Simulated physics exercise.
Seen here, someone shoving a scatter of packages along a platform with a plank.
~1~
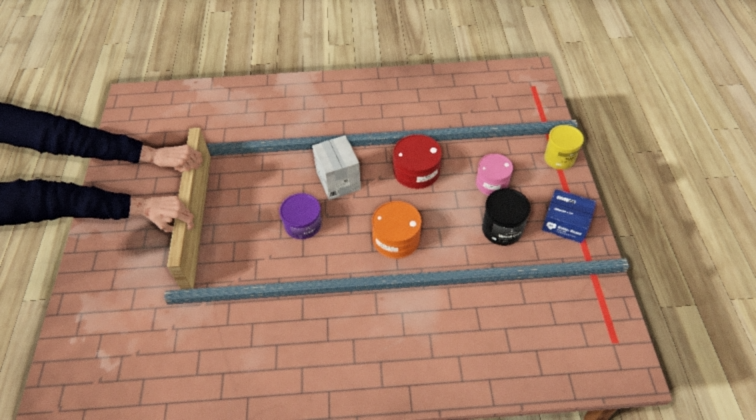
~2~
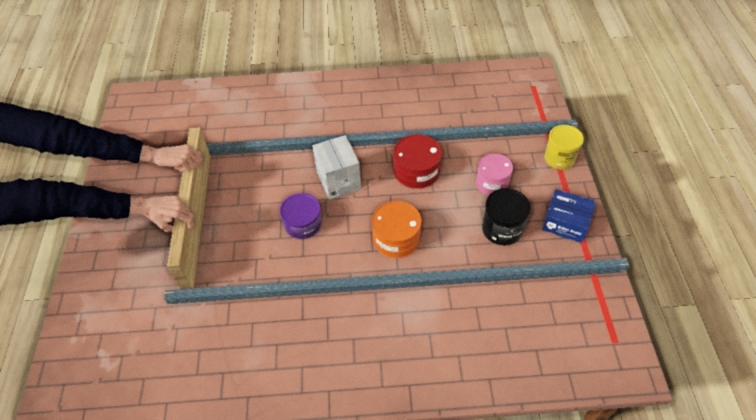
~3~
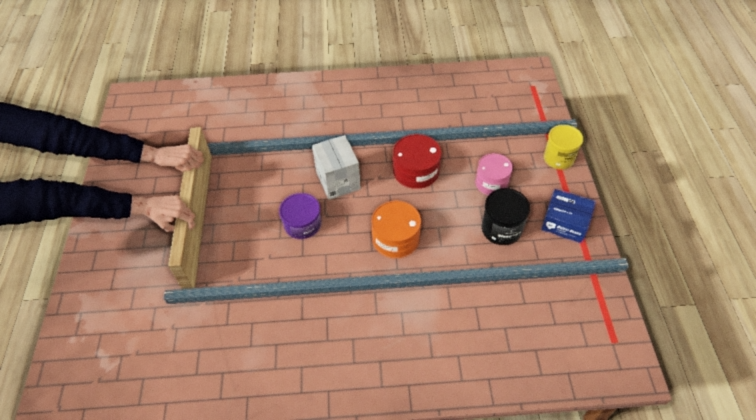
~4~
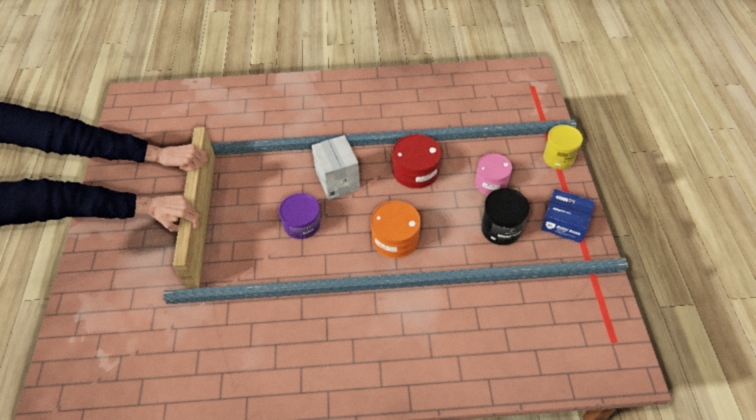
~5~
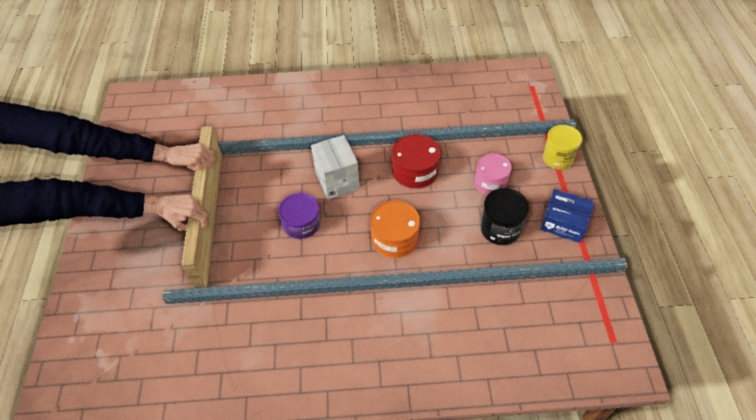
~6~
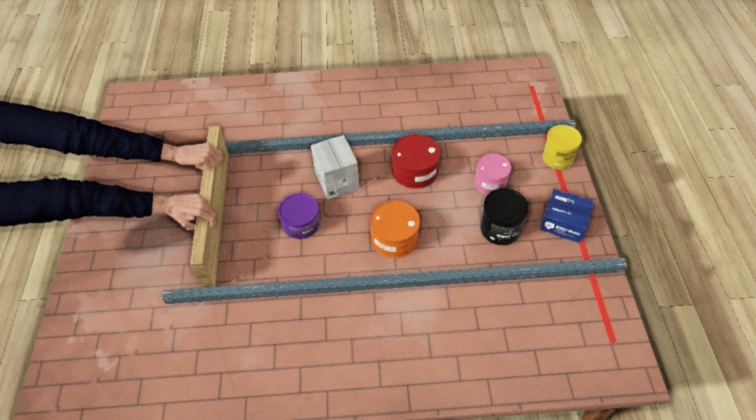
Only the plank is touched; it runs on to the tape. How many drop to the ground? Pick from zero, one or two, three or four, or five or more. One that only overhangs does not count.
Outcome: The number that fall off is five or more.
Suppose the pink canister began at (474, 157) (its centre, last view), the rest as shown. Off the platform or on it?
It is lost.
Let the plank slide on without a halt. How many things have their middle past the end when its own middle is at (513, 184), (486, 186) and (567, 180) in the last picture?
The counts: 2, 0 and 5.
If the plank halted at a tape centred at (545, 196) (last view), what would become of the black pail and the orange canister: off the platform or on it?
The black pail comes down; the orange canister survives.
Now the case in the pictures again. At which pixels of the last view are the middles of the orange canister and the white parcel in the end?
About (605, 221), and the other about (579, 153).
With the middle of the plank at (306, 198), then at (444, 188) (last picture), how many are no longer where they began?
At the one place 1, at the other 6.
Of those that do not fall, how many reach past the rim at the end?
It comes to 3.
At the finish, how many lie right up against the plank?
The number is 3.
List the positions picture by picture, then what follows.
In the first picture, yellow pail (563, 148); blue parcel (569, 216); pink canister (494, 175); plank (192, 206); tape (568, 195).
In the second picture, blue parcel (569, 216); purple pail (302, 216).
In the third picture, pink canister (494, 175); orange canister (396, 229).
In the fourth picture, yellow pail (562, 148); red canister (416, 162).
In the fifth picture, blue parcel (567, 216); black pail (504, 217).
In the sixth picture, yellow pail (561, 148); blue parcel (567, 216); pink canister (492, 175); plank (212, 204); tape (566, 194).
Early on, none off yet; yellow pail at rest near (561, 148); blue parcel at rest near (567, 216); pink canister at rest near (492, 175).
A while later, none off yet; yellow pail at rest near (561, 148); blue parcel at rest near (567, 216); pink canister travelled about its own width near (519, 183).
Finally, the number that fall off is five or more; lost, red canister, black pail, pink canister, blue parcel and yellow pail.
